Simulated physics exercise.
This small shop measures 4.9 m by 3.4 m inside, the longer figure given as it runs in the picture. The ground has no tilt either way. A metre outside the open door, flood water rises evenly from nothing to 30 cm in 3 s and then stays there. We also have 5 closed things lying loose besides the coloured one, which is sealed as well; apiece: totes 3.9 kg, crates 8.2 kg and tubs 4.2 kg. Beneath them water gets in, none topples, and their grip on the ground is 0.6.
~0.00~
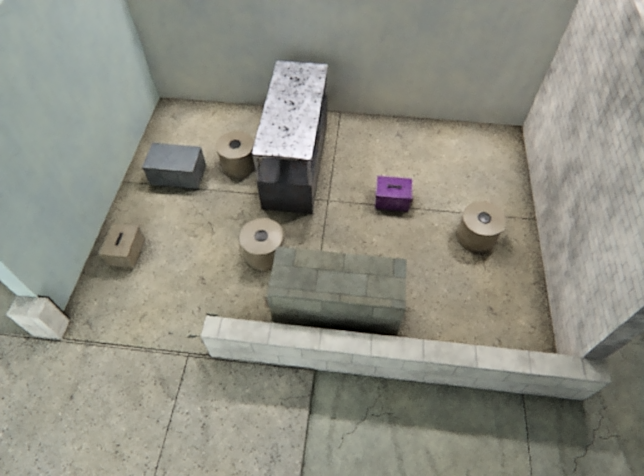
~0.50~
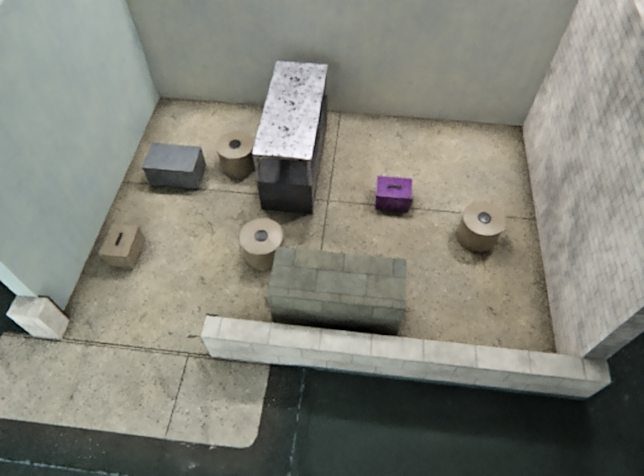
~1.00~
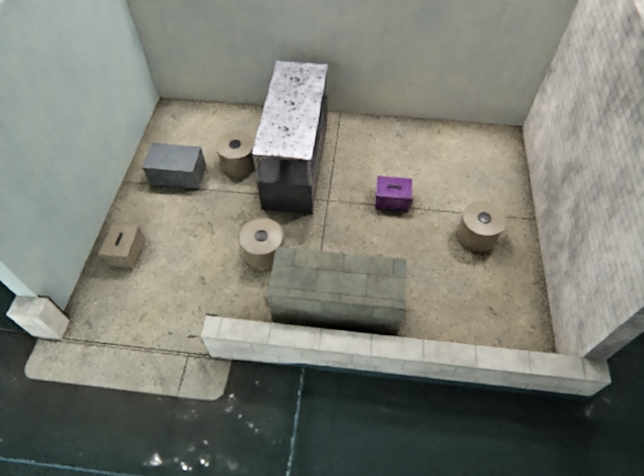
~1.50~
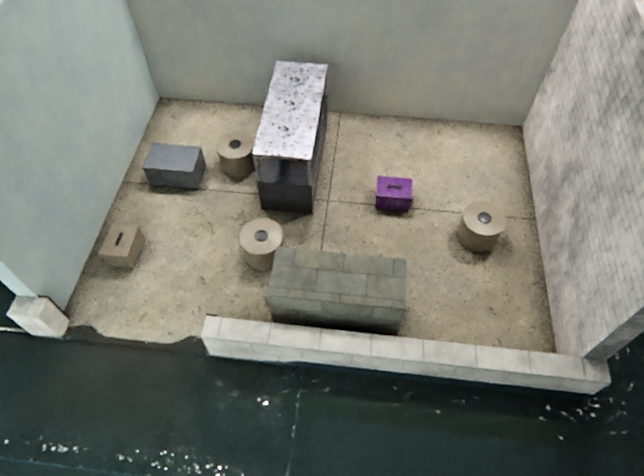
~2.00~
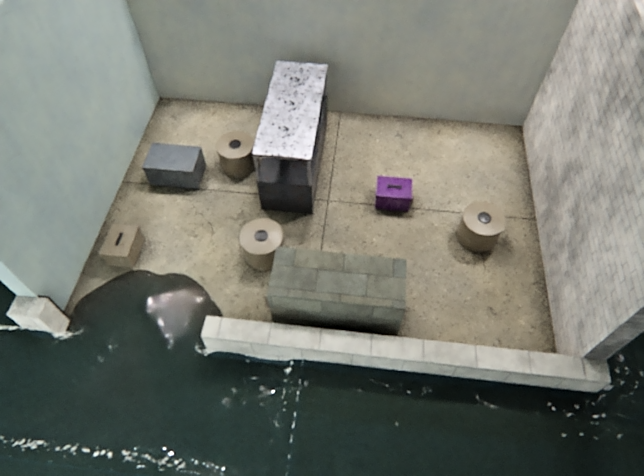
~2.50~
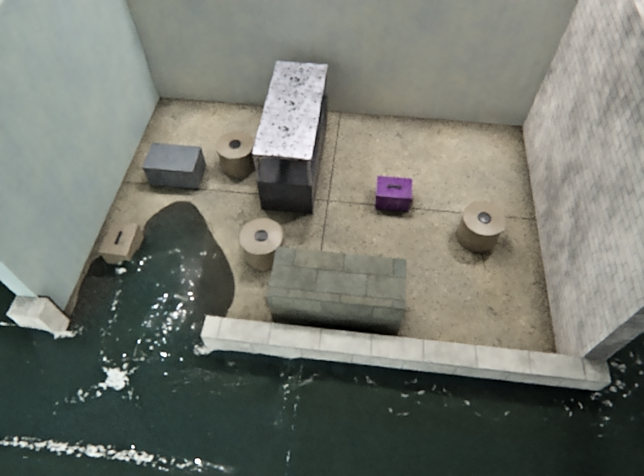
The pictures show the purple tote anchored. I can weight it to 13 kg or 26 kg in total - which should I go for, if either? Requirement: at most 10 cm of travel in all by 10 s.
13 kg will do.
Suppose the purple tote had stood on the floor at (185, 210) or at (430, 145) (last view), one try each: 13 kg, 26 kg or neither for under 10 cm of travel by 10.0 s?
First try none suffices, second try the heavier suffices.
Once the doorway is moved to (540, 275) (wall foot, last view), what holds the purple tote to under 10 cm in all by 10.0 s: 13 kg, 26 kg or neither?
In that case both options fail.
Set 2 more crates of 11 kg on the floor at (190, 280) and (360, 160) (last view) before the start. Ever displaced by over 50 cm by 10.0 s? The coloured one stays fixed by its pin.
The first is further, the second not as far.
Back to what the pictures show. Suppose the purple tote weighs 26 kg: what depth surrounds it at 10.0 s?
Around 10 cm.
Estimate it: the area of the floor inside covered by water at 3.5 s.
Wet: Near 5.5 m2.
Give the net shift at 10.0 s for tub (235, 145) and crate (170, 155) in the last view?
They've ended up 80 cm and 80 cm away, in that order.
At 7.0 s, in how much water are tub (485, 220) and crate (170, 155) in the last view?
Close to 5 and 30 centimetres.
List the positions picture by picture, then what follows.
The purple tote at (394, 187) rests on the ground; water covers 0.0 m2; 0 of 6 have shifted, in the first picture.
The purple tote at (394, 187), on the bottom; 0.0 m2 under water; 0 of 6 have shifted, in the second picture.
The purple tote at (394, 187) rests on the ground; 0.0 m2 under water; 0 of 6 have shifted, in the third picture.
The purple tote at (394, 187) rests on the ground; water covers 0.0 m2; 0 of 6 have shifted, in the fourth picture.
The purple tote at (394, 187), on the bottom; water covers 0.7 m2; 0 of 6 have shifted, in the fifth picture.
The purple tote at (394, 187), on the bottom; 1.7 m2 under water; 0 of 6 have shifted, in the sixth picture.
After 3.5 s the purple tote would be 0 cm from its start with 13 kg and 0 cm from its start with 26 kg; 0 cm of water round it then.
After 4.5 s the purple tote would be 0 cm from its start with 13 kg and 0 cm from its start with 26 kg; 2 cm of water round it then.
After 7.0 s the purple tote would be 0 cm from its start with 13 kg and 0 cm from its start with 26 kg; 4 cm of water round it then.
After 10.0 s the purple tote would be 5 cm from its start with 13 kg and 0 cm from its start with 26 kg; 10 cm of water round it then.
